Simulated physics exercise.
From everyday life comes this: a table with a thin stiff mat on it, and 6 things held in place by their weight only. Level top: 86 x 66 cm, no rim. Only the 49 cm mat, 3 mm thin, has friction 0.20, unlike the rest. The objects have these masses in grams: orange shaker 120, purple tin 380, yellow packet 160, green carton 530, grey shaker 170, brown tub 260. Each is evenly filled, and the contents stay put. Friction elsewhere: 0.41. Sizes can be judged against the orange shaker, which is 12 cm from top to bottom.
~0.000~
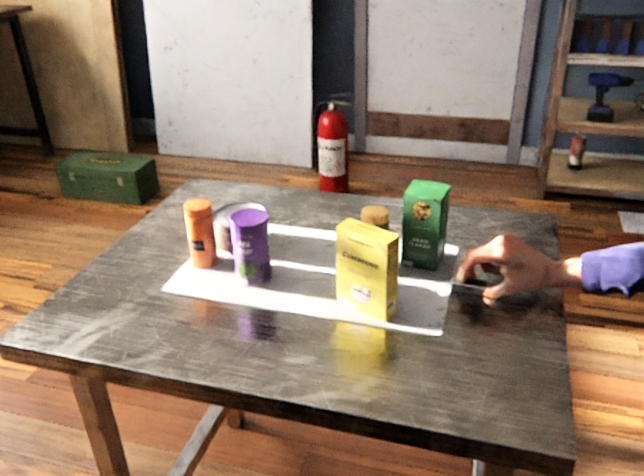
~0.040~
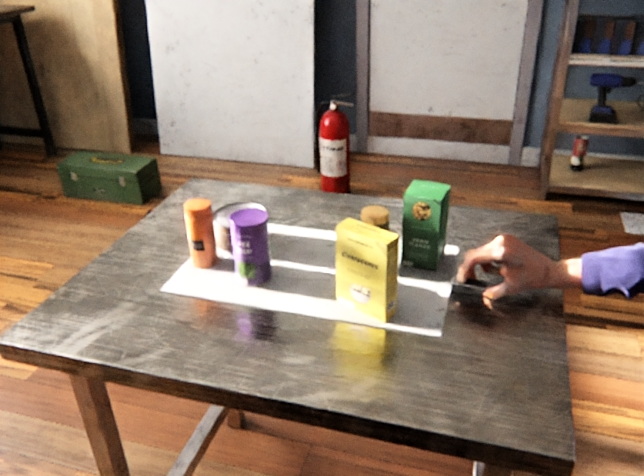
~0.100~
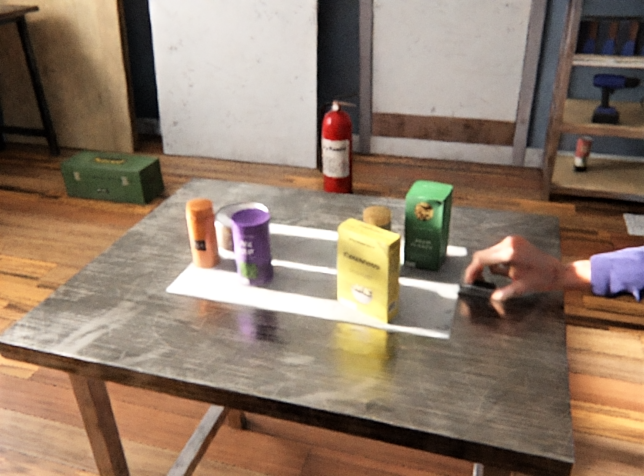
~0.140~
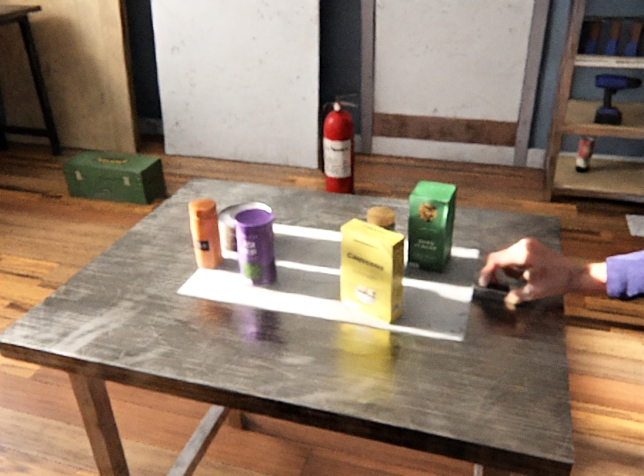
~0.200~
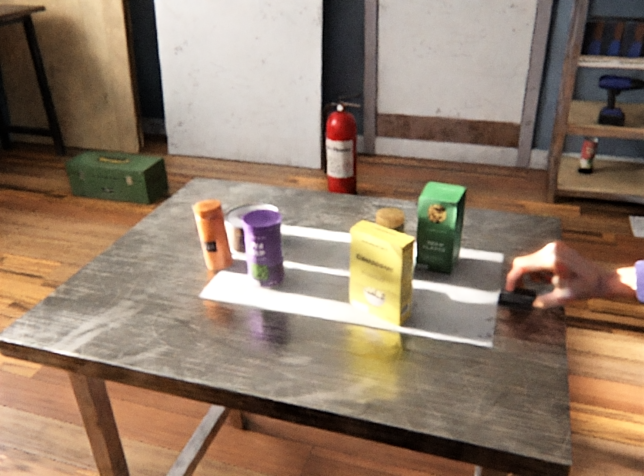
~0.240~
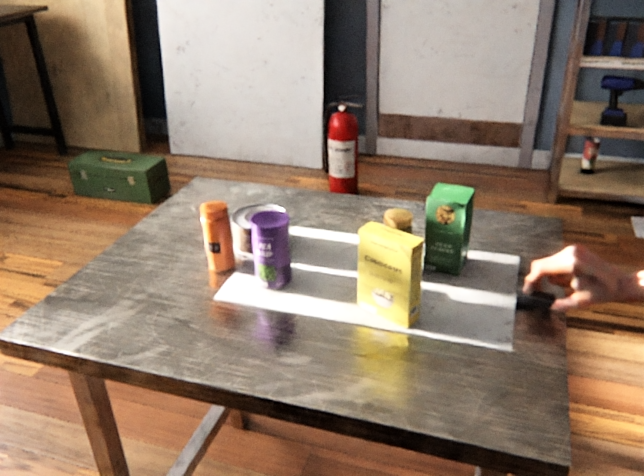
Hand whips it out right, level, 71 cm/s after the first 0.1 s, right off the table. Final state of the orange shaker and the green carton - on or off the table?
Final state: Orange shaker on, green carton off.
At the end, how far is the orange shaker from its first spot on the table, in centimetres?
Net shift near 3 cm.
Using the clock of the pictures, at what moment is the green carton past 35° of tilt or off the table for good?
Time: Roughly 0.6 s.
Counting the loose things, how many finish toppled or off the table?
My answer is 4.
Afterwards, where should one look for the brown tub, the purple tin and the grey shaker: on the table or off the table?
At the end the brown tub remains on its base, the purple tin leaves its base and the grey shaker leaves its base.
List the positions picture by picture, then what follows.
In the first frame, mat out by 0 cm; orange shaker (202, 234); green carton (425, 226).
In the second frame, mat out by 0 cm.
In the third frame, mat out by 1 cm; purple tin (254, 248); yellow packet (369, 271).
In the fourth frame, mat out by 4 cm.
In the fifth frame, mat out by 8 cm; orange shaker (214, 235) at 5° to upright; purple tin (265, 249) shifted 3 cm.
In the sixth frame, mat out by 11 cm; orange shaker (218, 236) shifted 3 cm; green carton (448, 229) shifted 4 cm.
Around 0.44 s, mat out by 25 cm; green carton shifted 16 cm near (517, 238); orange shaker shifted 3 cm near (217, 236); grey shaker shifted 16 cm.
Around 0.74 s, mat out by 46 cm; yellow packet, green carton and grey shaker now off the table; orange shaker shifted 3 cm near (219, 236); purple tin shifted 37 cm.
Around 0.94 s, mat out by 60 cm; orange shaker shifted 3 cm near (219, 236); purple tin shifted 51 cm; brown tub shifted 15 cm.
Around 1.24 s, mat out by 81 cm; purple tin now off the table; orange shaker shifted 3 cm near (219, 236); brown tub shifted 15 cm.
Finally (1.9 s), off the table, purple tin, yellow packet, green carton and grey shaker; not toppled but over 6 cm from the start, brown tub; orange shaker still in place (within 6 cm). Final places as that camera would see them, orange shaker near (219, 236).
